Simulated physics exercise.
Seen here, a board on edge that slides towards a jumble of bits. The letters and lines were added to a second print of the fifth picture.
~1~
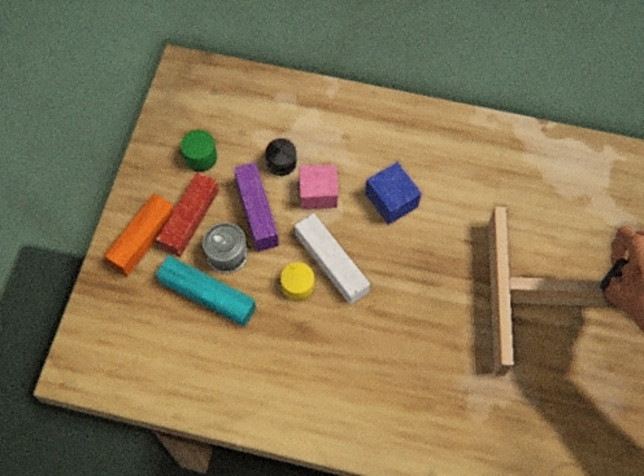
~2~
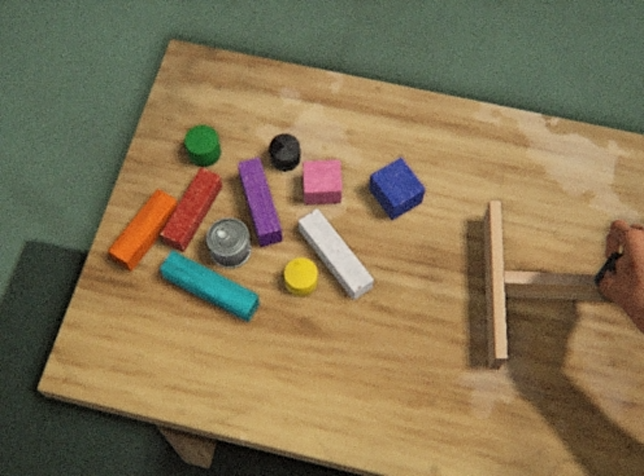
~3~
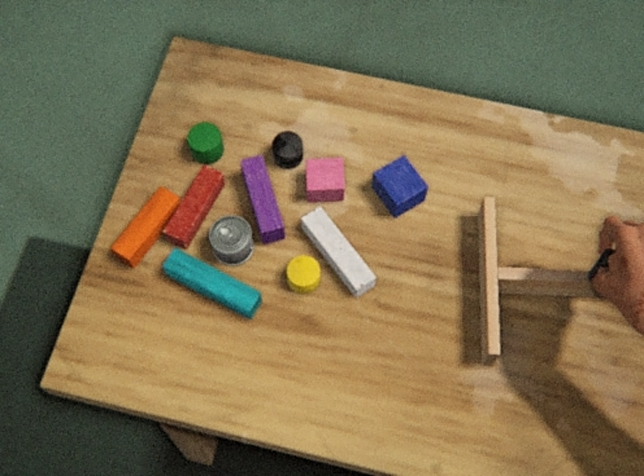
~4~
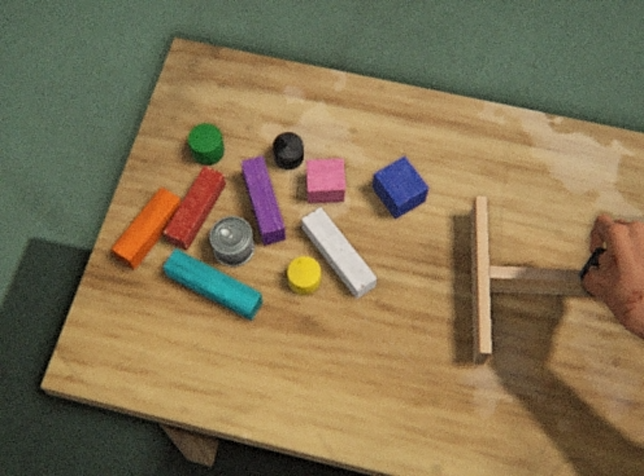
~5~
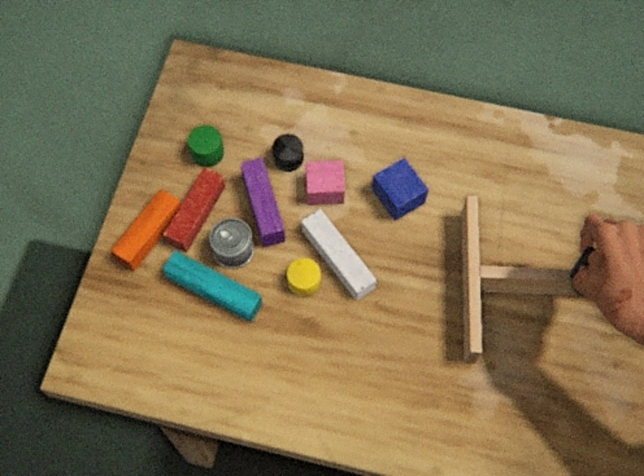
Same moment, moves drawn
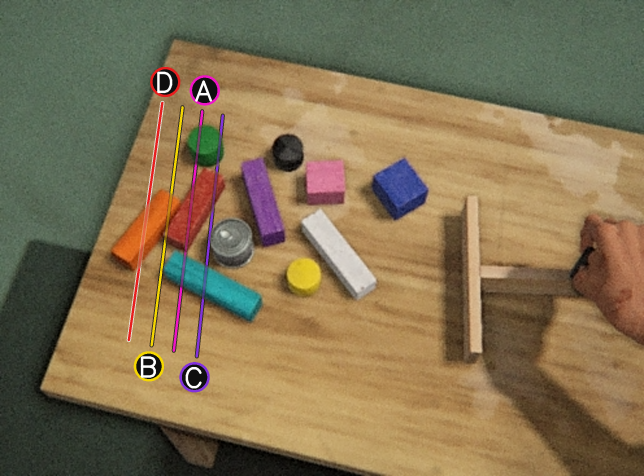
A hand slides an upright wooden board slowly left across a table toward scattered coloured pieces.
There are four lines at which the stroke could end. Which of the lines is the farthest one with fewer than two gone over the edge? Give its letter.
Line A.
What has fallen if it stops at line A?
The orange stick.
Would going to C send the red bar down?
No.
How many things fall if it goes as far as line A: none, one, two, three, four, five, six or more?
One.
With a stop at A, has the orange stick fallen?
Yes.
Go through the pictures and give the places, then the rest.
The first picture shows purple bar (256, 207); green tin (199, 151); yellow tin (297, 282).
The second picture shows board (498, 276); grey tin (229, 243).
The third picture shows board (492, 272); turquoise stick (212, 283).
The fourth picture shows board (483, 271); orange stick (148, 229).
The fifth picture shows board (474, 271); black tin (289, 153); pink block (326, 183); purple bar (263, 202).
On the marked copy, A at (189, 224); B at (168, 219); C at (211, 228); D at (147, 214).
Taking A. A third of the way, board (370, 247); blue block (363, 165); white bar (331, 254).
Two thirds of the way, board (266, 224); orange stick (141, 228); red bar (176, 208).
When it is over, board (189, 207); orange stick over the edge; red bar (114, 205); one fallen.
As for the rest, B drops two; C is within the limit but short; D drops three.
